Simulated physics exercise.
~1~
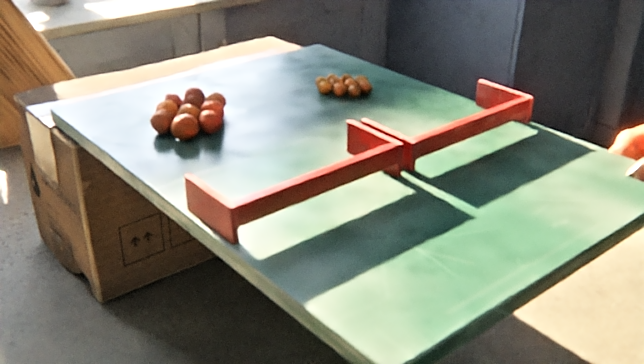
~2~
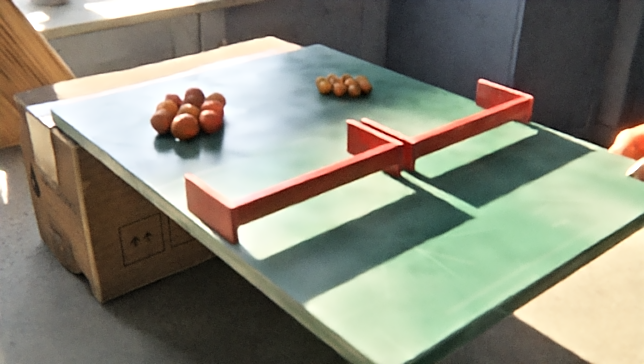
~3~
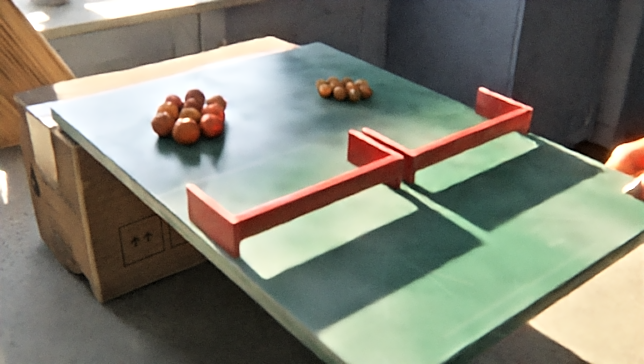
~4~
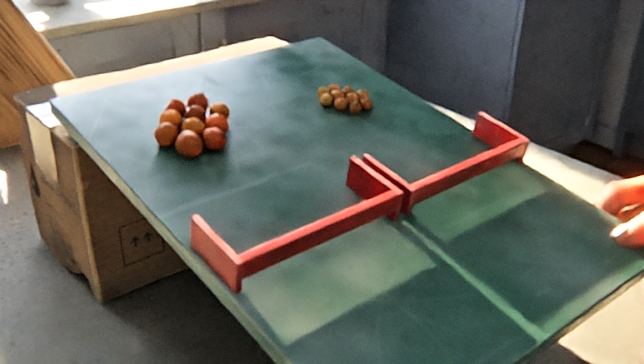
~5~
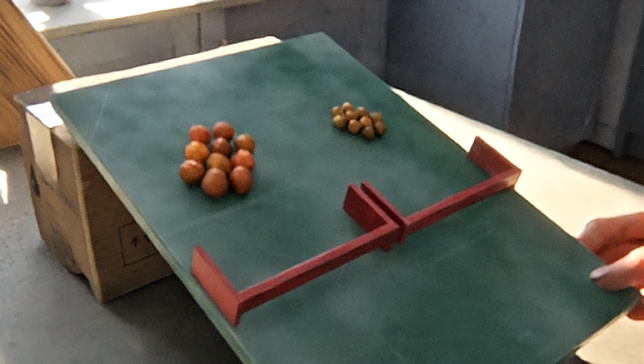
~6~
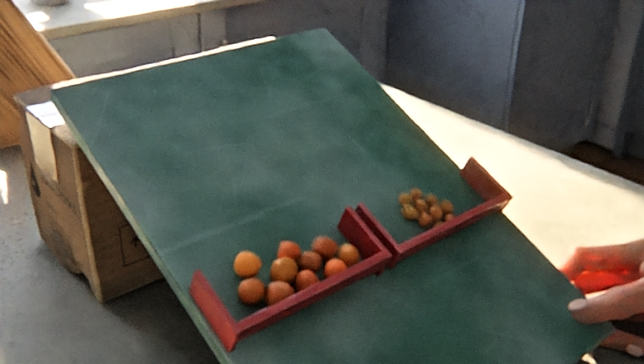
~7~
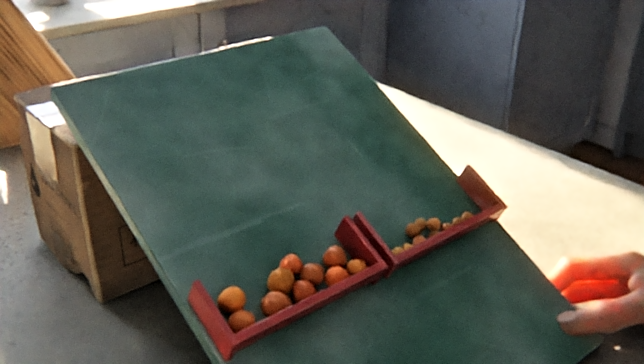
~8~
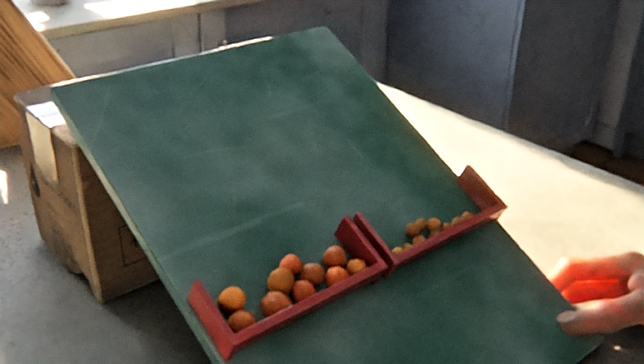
To begin with, a green board lies nearly level with its far end on a cardboard box, holding a cluster of larger reddish-brown balls on the left and a cluster of smaller ones on the right, each facing a red bar. A hand at the right end lowers that side, and the board tilts more and more steeply. Both clusters start to slide and roll down toward the bars. The larger balls spread out against the left bar, while the smaller ones gather at the right bar. Finally, the board rests at a slant, with both groups held behind their bars.
